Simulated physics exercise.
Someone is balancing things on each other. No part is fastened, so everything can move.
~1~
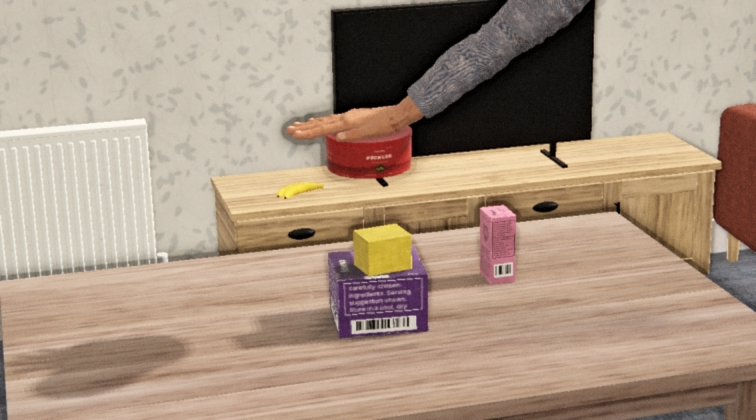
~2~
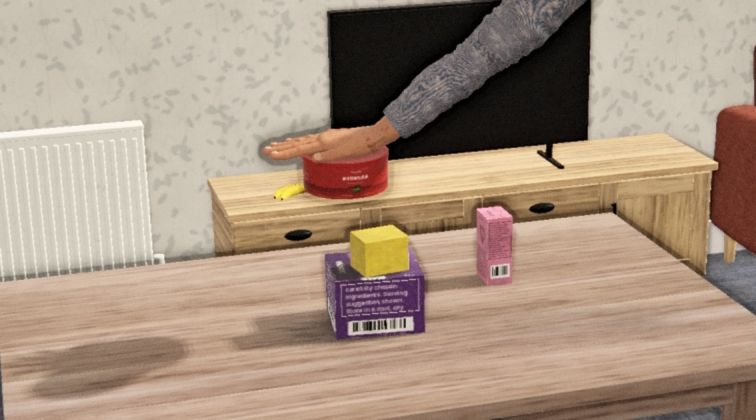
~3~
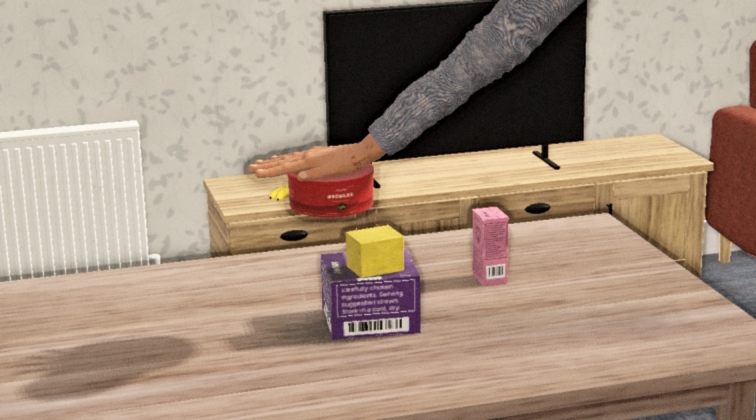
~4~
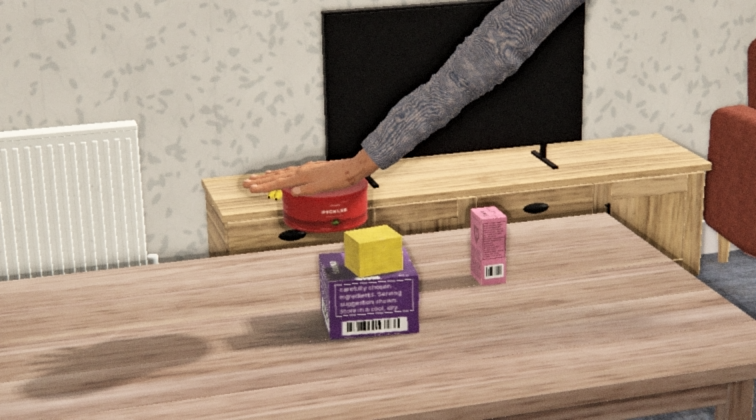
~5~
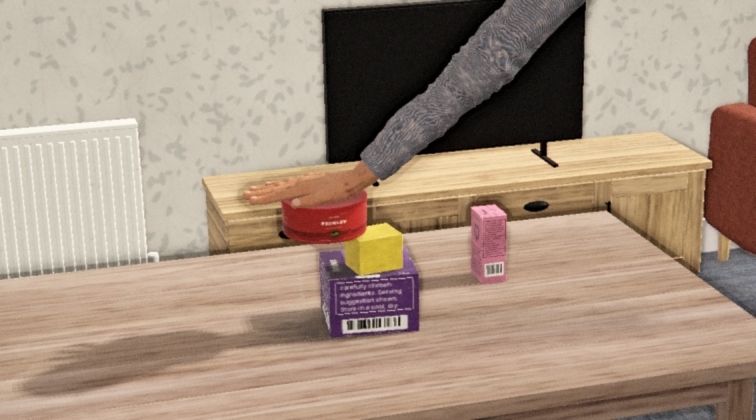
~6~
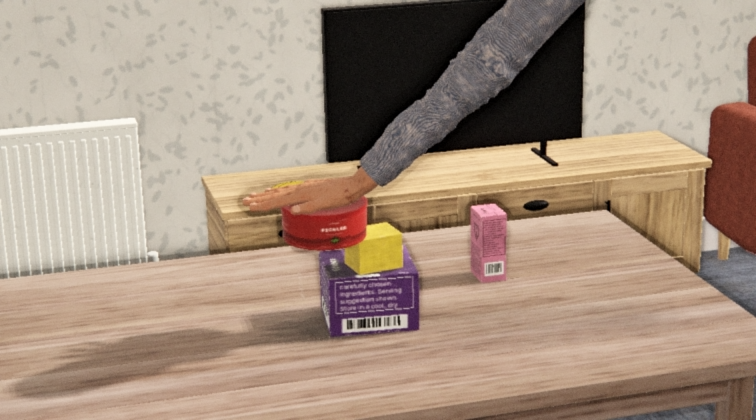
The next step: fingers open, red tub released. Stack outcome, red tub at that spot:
Not safe.
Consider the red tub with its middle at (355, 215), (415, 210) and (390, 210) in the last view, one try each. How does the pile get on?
Try 1: Stable. Try 2: Falls over. Try 3: Stable.
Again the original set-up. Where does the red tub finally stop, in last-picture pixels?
At about (196, 328).
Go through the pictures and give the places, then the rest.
In the first picture, still above its spot; red tub (369, 149); purple box (377, 291).
In the second picture, still above its spot; red tub (346, 169); yellow block (379, 251).
In the third picture, still above its spot; red tub (331, 187); pink carton (490, 246).
In the fourth picture, still above its spot; red tub (325, 201); purple box (368, 293).
In the fifth picture, still above its spot; red tub (324, 213); yellow block (374, 249).
In the sixth picture, set down, still held; red tub (324, 219); pink carton (488, 243).
Then, 0.30 s after the last picture, red tub now fallen.
Then, 0.50 s after the last picture, things are still on the move.
Then, 0.70 s after the last picture, as before.
Then, 1.60 s after the last picture, nothing new.
At rest, fallen, red tub; the other 3 in place. Seen from the same camera at the end, red tub near (196, 328). The pile gives way.
